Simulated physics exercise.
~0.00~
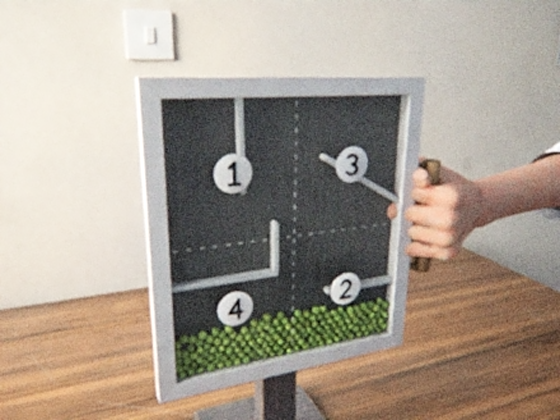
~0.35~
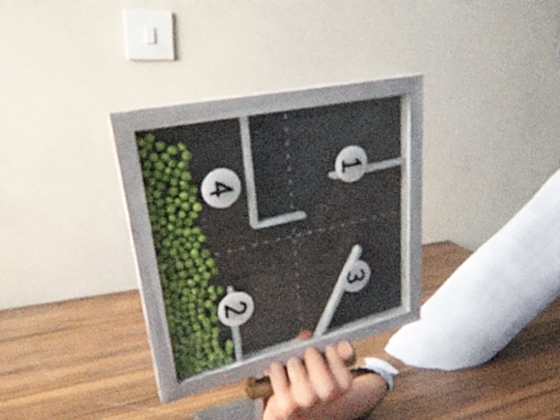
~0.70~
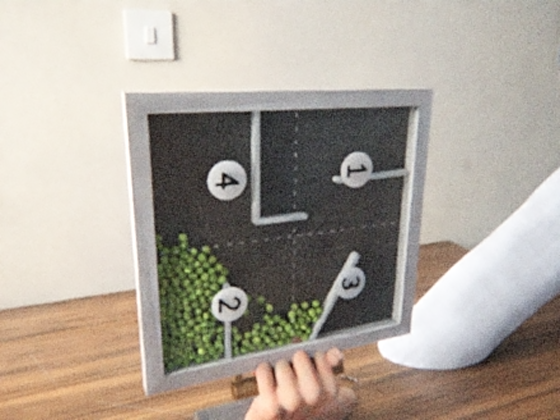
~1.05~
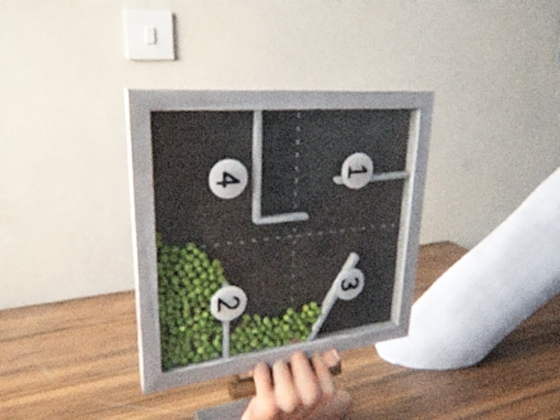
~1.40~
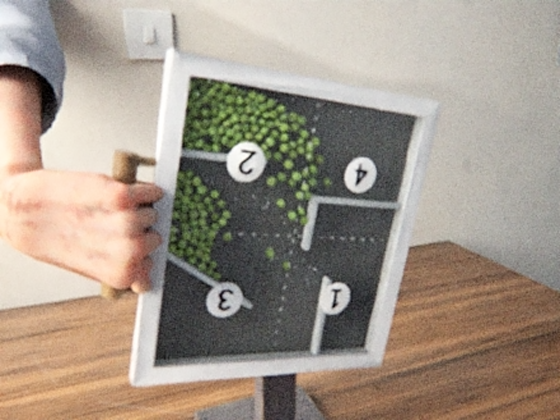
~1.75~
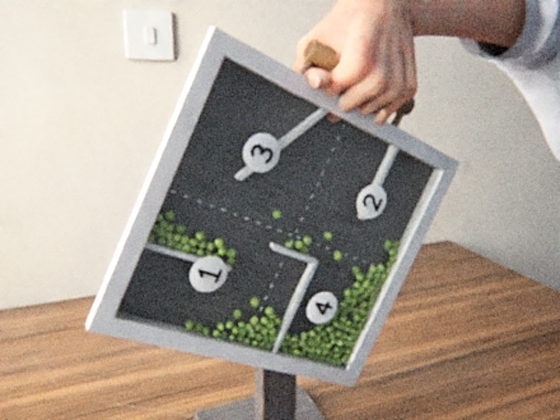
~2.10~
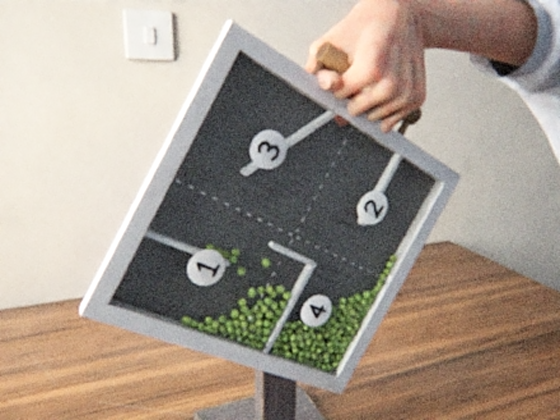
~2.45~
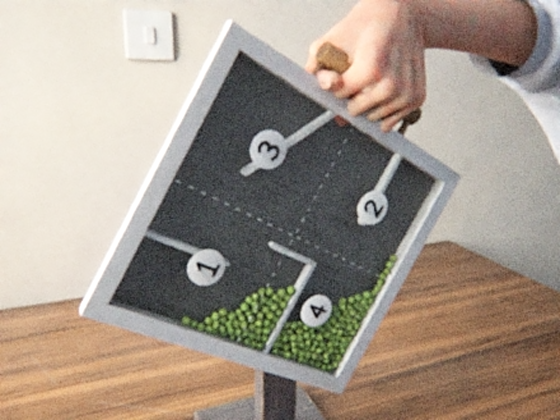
A hand turned a square framed case of green peas clockwise a quarter turn, paused, then swung it much further around, sending the peas tumbling past the inner strips until they settled along the bottom, mostly in the quarter marked four.
